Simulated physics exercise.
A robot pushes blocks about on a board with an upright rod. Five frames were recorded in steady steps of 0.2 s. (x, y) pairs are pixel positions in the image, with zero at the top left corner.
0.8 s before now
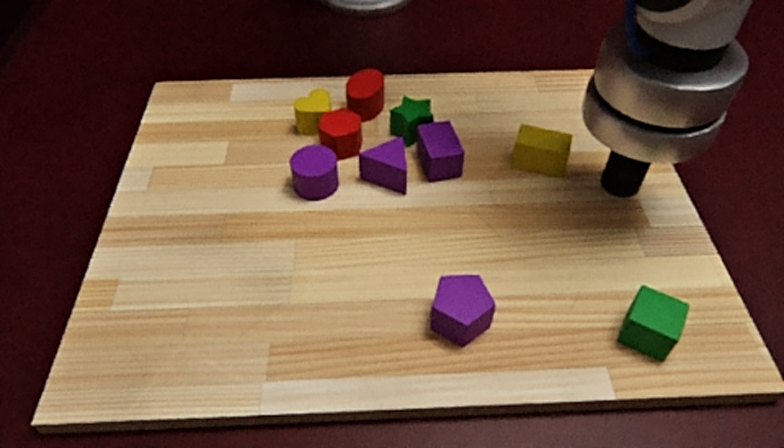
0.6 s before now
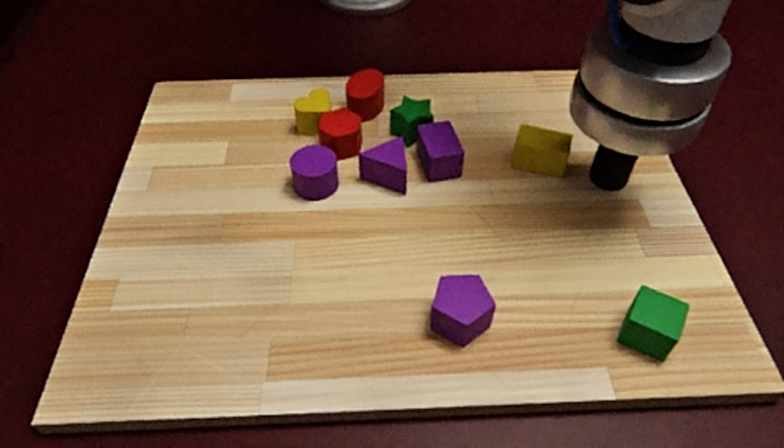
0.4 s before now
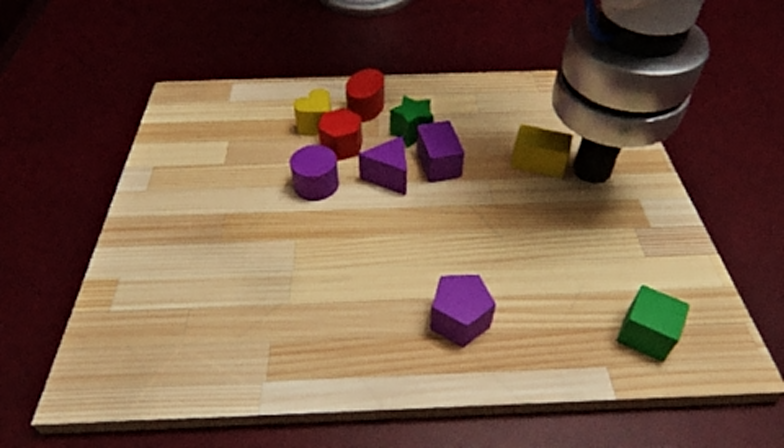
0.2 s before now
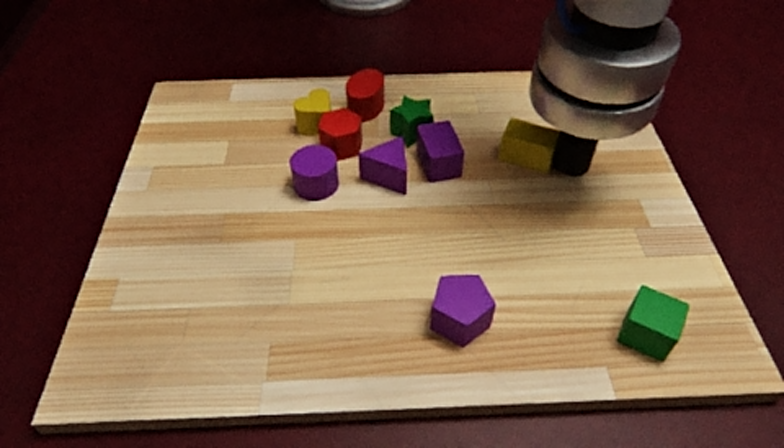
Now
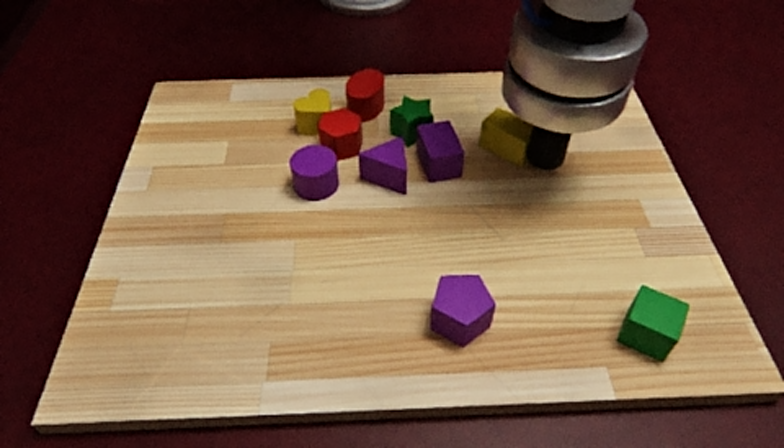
On a wooden board, a robot's rod moves left and pushes the yellow block leftward.
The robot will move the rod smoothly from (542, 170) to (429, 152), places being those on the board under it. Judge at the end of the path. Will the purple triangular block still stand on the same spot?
In short: No.
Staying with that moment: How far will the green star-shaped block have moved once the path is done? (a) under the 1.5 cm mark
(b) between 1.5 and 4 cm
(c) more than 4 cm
Answer: A.
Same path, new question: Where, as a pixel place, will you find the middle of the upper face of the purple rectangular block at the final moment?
Pixel (398, 137).
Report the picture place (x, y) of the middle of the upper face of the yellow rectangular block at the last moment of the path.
Around (472, 105).
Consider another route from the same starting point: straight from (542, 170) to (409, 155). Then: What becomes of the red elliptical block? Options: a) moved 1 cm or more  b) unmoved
I'll go with b - unmoved.
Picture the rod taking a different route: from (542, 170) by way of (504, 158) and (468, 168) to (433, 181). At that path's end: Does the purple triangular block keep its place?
I'd say no.
What follows on the original path. One third of the way, rod (504, 151); yellow rectangular block (485, 112), turned 35° clockwise.
Two thirds of the way, rod (467, 146); purple rectangular block (433, 138); yellow rectangular block (472, 105), turned 60° clockwise.
At the end, rod (430, 140); purple triangular block (375, 156), turned 25° anticlockwise; green star-shaped block (407, 105), turned 30° clockwise; purple rectangular block (398, 137), turned 20° anticlockwise; yellow rectangular block (472, 105), turned 65° clockwise.
